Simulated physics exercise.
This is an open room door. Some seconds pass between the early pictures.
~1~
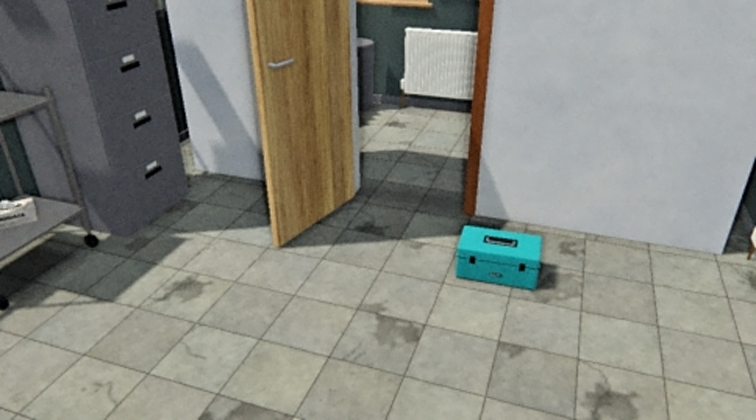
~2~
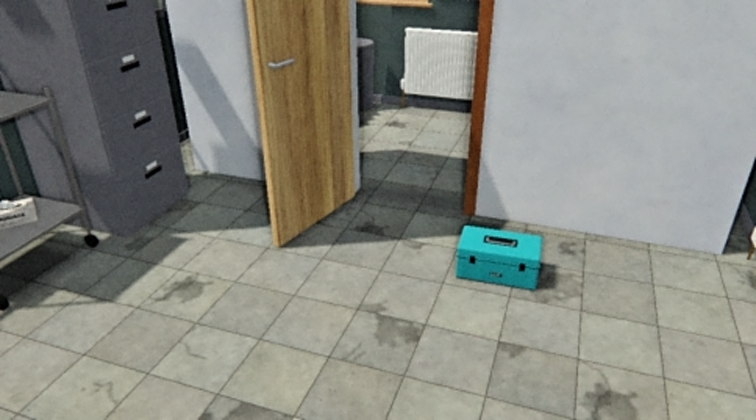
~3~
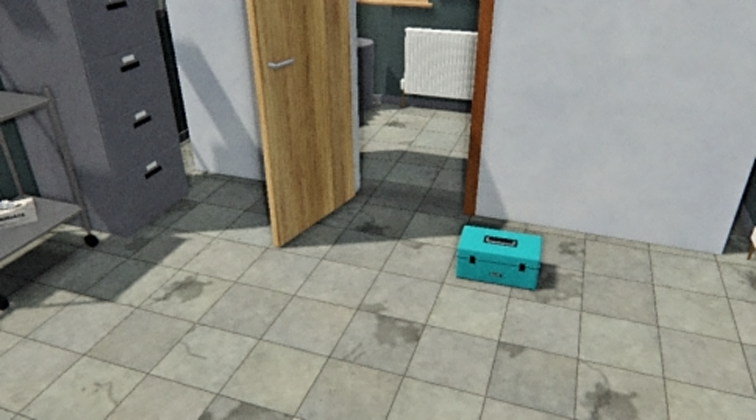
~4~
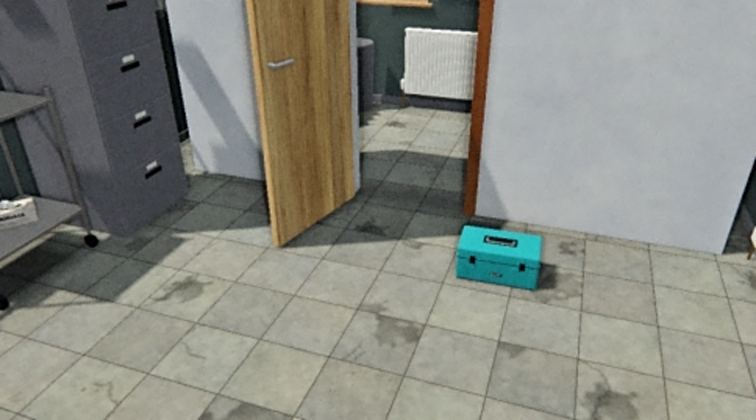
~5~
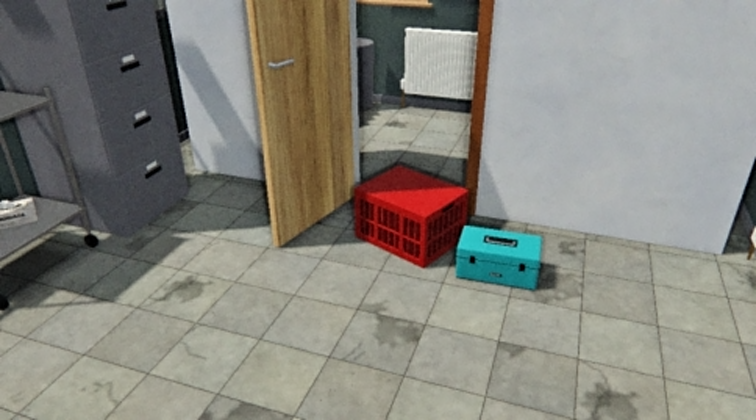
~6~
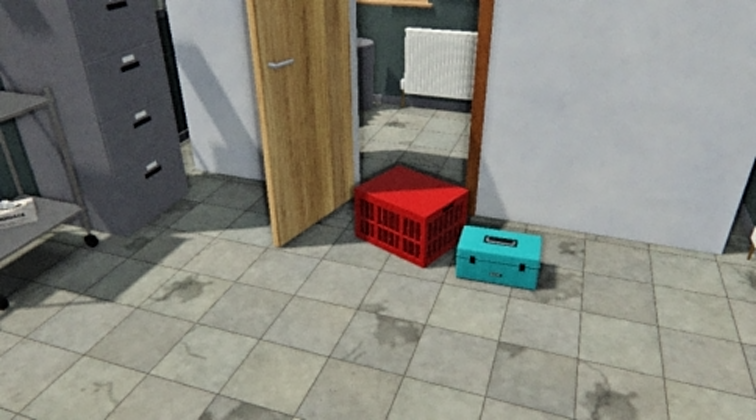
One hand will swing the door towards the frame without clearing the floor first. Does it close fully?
The door is blocked.
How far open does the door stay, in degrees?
About 65°.
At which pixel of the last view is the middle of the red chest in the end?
Near (417, 214).
Then, 0.40 s on from there, door at 88°.
Then, 0.60 s on from there, door at 71°.
In the end, door at 64°; both unmoved. At the end, from the last picture's camera, red chest near (417, 214).
